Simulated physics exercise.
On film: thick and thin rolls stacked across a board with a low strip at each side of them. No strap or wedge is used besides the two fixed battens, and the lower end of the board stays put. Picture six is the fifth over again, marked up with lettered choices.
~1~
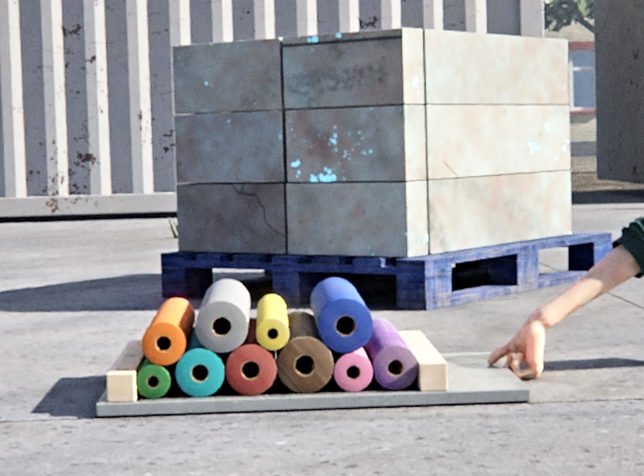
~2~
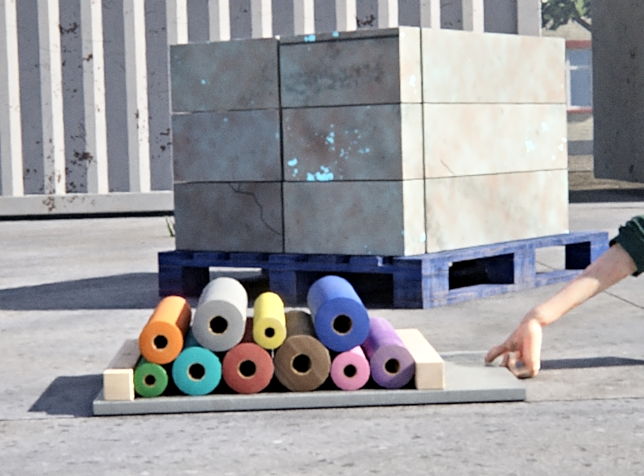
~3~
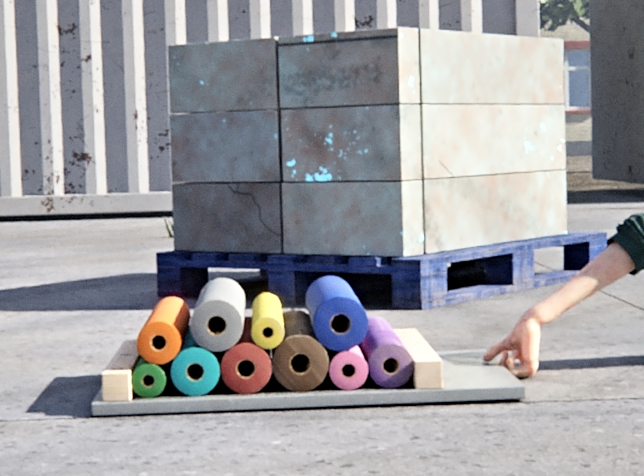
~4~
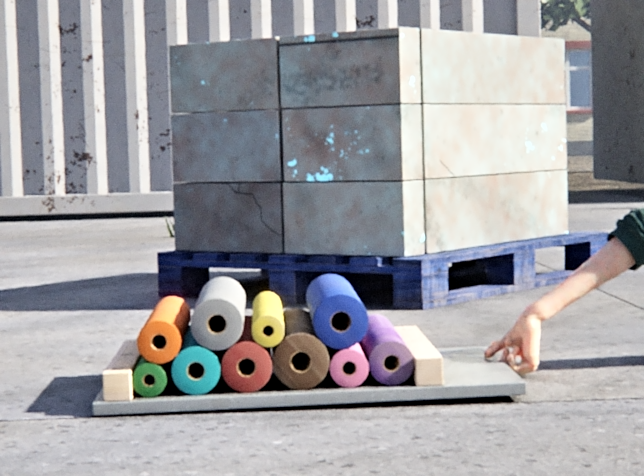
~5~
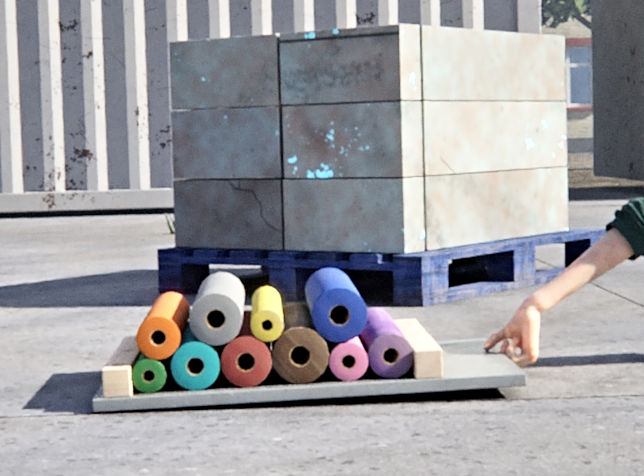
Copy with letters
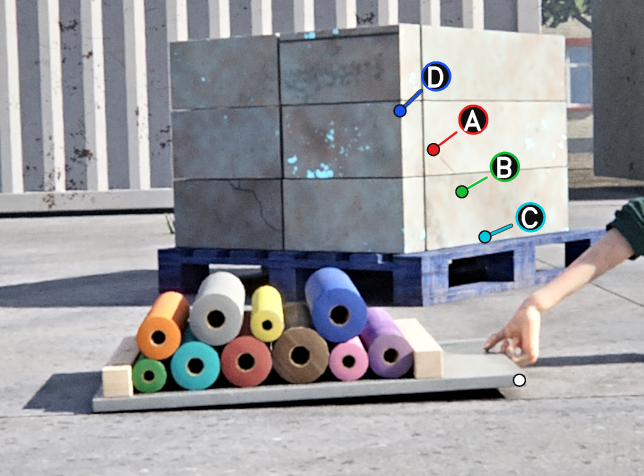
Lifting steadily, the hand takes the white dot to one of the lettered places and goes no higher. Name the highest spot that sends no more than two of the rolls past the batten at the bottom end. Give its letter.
Lift it to B and no more.
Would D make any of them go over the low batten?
At D: Yes.
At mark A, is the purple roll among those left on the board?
Yes, with A.
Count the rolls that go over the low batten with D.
With D, three.
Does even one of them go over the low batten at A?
Yes, at A.
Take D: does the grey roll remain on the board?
No.
On the marked copy, A at (433, 149); B at (462, 192); C at (485, 237); D at (400, 111); the white dot at (520, 380).
With B. Early on, board at 17°.
Further on, board at 28°.
At the end, board at 28°, two over the low batten (grey, orange).
As for the rest, A three over the low batten (grey, yellow, orange); C one over the low batten (orange); D three over the low batten (grey, yellow, orange).
